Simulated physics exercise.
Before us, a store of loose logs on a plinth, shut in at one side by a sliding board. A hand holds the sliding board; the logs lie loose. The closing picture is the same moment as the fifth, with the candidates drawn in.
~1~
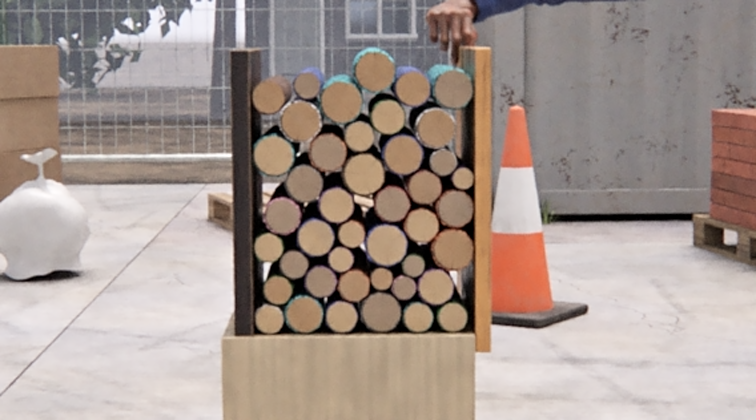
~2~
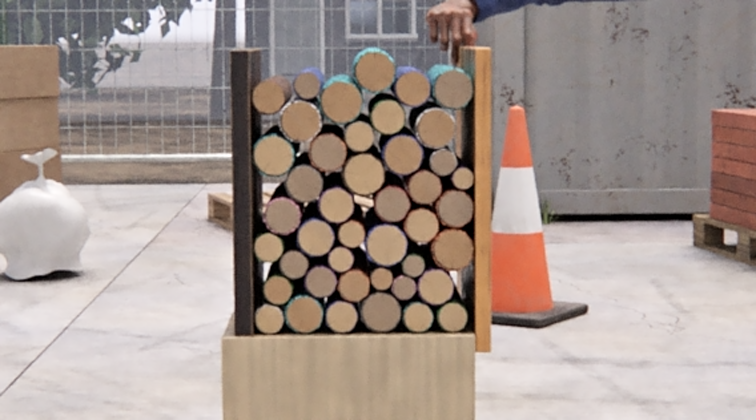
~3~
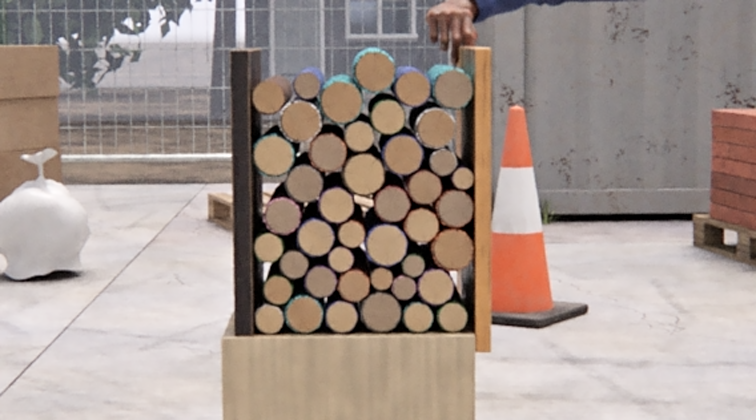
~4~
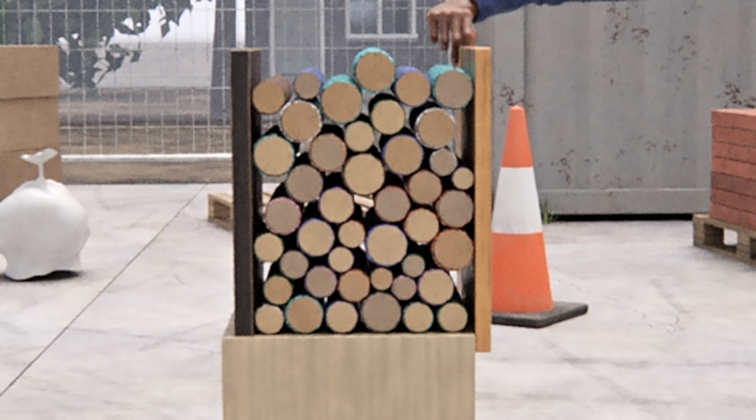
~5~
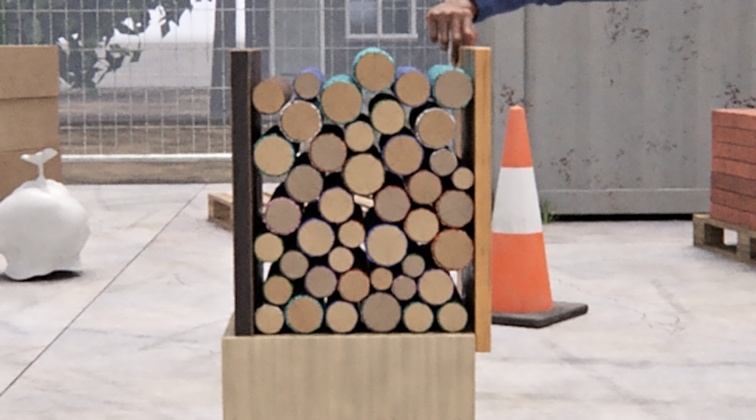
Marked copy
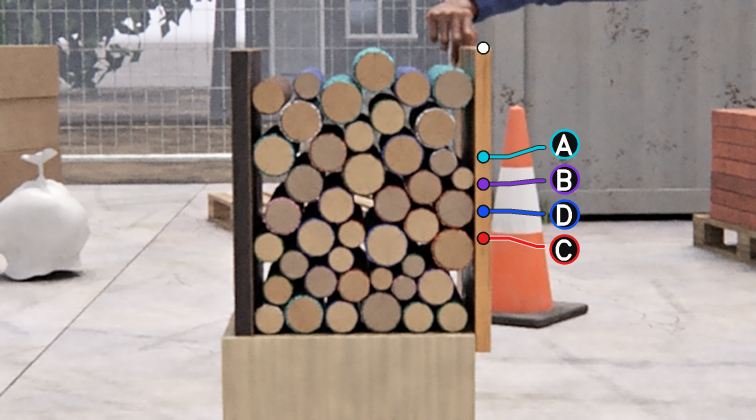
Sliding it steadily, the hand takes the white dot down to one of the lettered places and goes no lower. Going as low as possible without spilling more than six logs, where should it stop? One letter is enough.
Stop at D.
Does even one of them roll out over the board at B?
At B: Yes.
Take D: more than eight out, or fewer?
Fewer than eight.
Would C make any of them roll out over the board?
Yes, at C.
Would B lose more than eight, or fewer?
At B, fewer than eight.
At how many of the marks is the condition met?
Three of the four.
On the copy, A at (483, 157); B at (483, 184); C at (484, 239); D at (483, 211); the white dot at (483, 48).
On D. First, top of the board (475, 119).
Then, top of the board (475, 197).
Finally, top of the board (475, 211), three out over the board.
By contrast, A one out over the board; B two out over the board; C more than six out over the board.
